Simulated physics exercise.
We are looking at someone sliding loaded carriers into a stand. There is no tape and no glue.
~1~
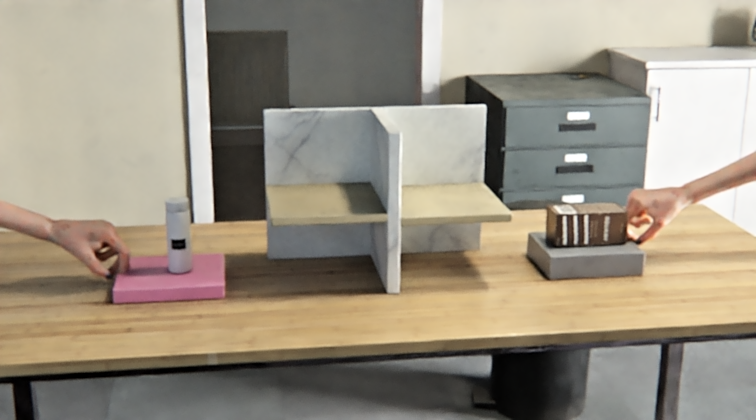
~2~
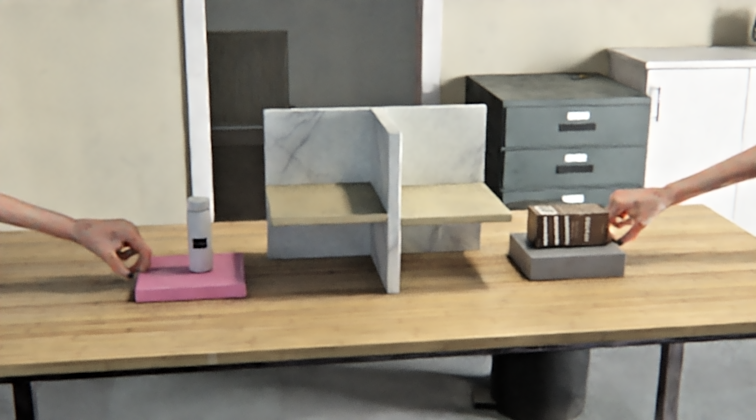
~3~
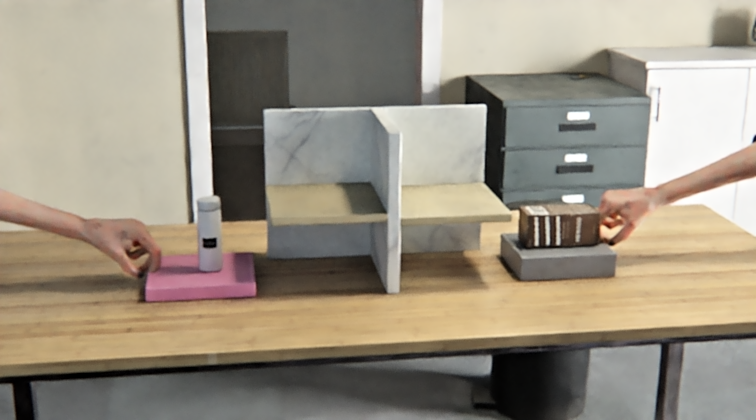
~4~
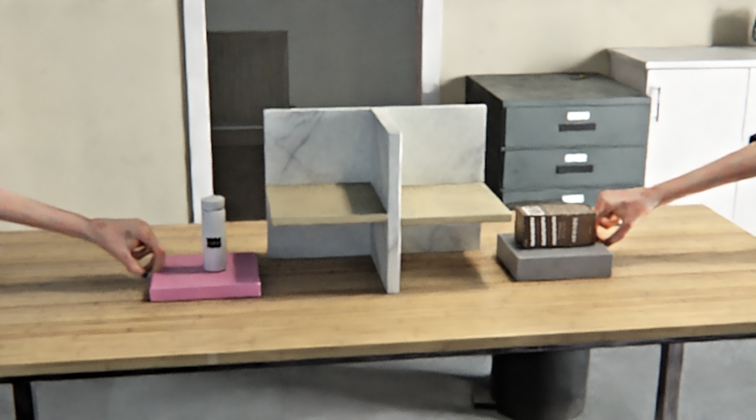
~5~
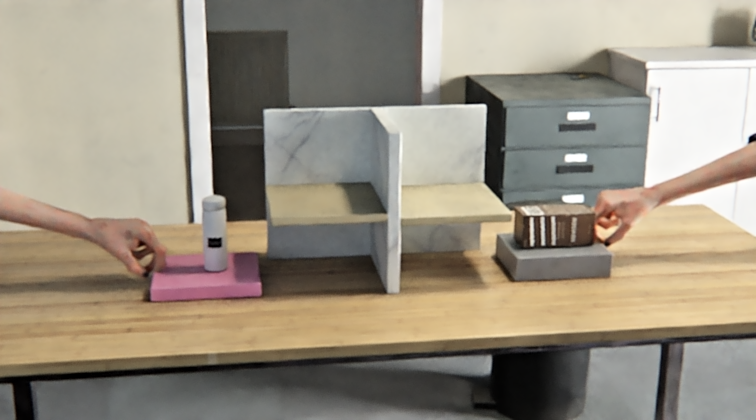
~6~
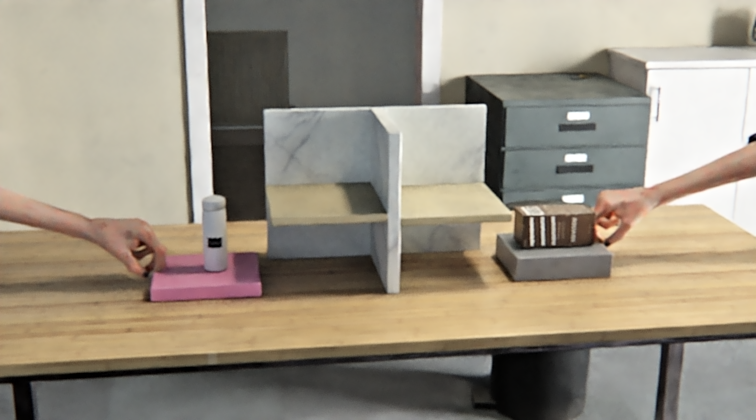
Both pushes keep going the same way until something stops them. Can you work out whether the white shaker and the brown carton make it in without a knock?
I reckon the white shaker gets knocked, the brown carton makes it in fine.
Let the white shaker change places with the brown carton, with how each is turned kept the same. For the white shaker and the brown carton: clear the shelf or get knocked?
After the change, the white shaker runs into the shelf, and the brown carton fits beneath.
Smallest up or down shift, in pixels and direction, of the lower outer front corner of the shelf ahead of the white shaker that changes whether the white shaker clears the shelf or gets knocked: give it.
Raise it by roughly 12 pixels.
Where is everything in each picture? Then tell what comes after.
Hands sliding the things forward; white shaker (179, 235); brown carton (586, 225); grey tray (584, 253), in the first frame.
Hands sliding the things forward; brown carton (567, 225); shelf (384, 197), in the second frame.
Hands sliding the things forward; white shaker (210, 234); pink tray (202, 276), in the third frame.
Hands sliding the things forward; brown carton (555, 226); grey tray (553, 255), in the fourth frame.
Hands sliding the things forward; white shaker (215, 234); shelf (384, 197), in the fifth frame.
Hands sliding the things forward; white shaker (215, 234); brown carton (554, 226); pink tray (207, 276), in the sixth frame.
Then, 1.12 s after the last picture, white shaker tipped 23° from how it was near (265, 231); brown carton riding along near (509, 228).
At rest, the white shaker is knocked back, near (280, 254); the brown carton passes below, near (451, 231).
